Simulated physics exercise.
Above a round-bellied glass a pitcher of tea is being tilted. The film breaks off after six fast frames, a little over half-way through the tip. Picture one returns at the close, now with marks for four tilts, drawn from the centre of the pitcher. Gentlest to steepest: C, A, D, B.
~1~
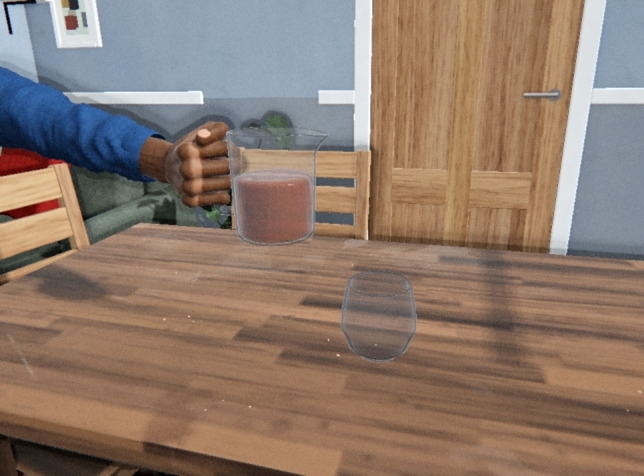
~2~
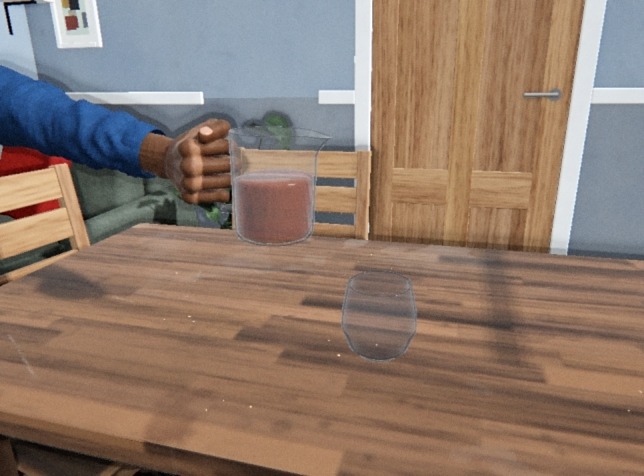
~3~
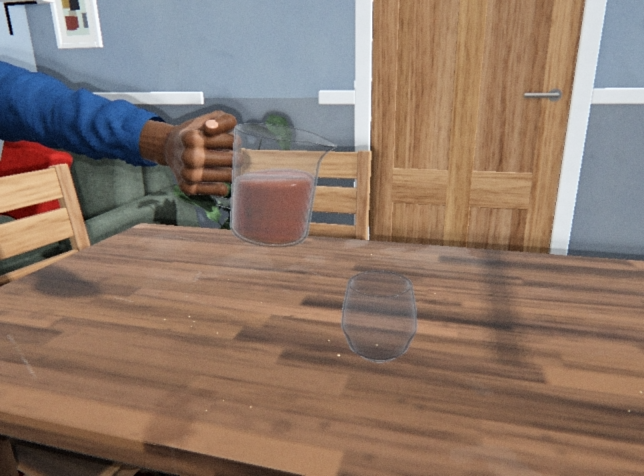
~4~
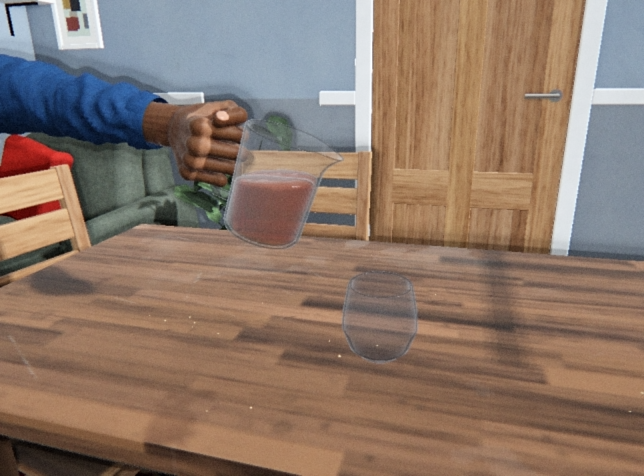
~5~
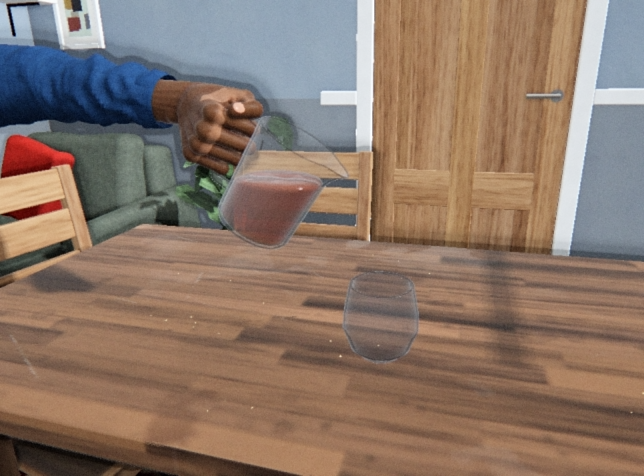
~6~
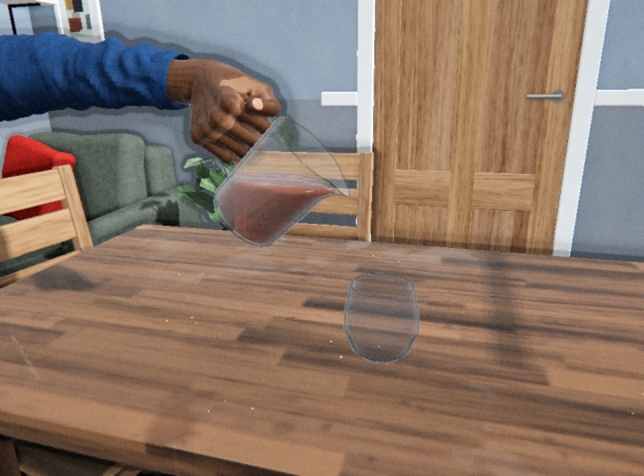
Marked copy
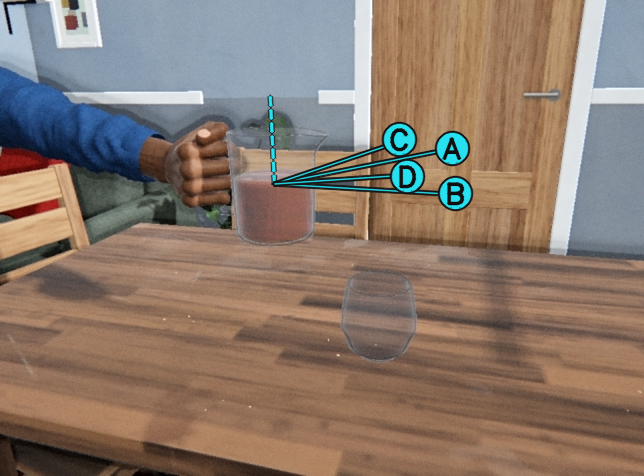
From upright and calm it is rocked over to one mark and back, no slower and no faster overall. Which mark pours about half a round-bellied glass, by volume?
Tilt C does it best.
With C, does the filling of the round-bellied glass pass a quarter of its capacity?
Yes.
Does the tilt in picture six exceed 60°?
No, it does not.
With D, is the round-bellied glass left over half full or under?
Over half.
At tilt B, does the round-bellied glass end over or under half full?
Over.
On the marked copy, A at (436, 151); B at (438, 193); C at (384, 146); D at (389, 176).
Choosing A, the round-bellied glass ends with about 66 % of what it can hold.
Choosing B, the round-bellied glass ends with about 88 % of what it can hold; 8 % of the tea is spilt.
Choosing C, the round-bellied glass ends with about 50 % of what it can hold.
Choosing D, the round-bellied glass ends with about 79 % of what it can hold; 4 % of the tea is spilt.
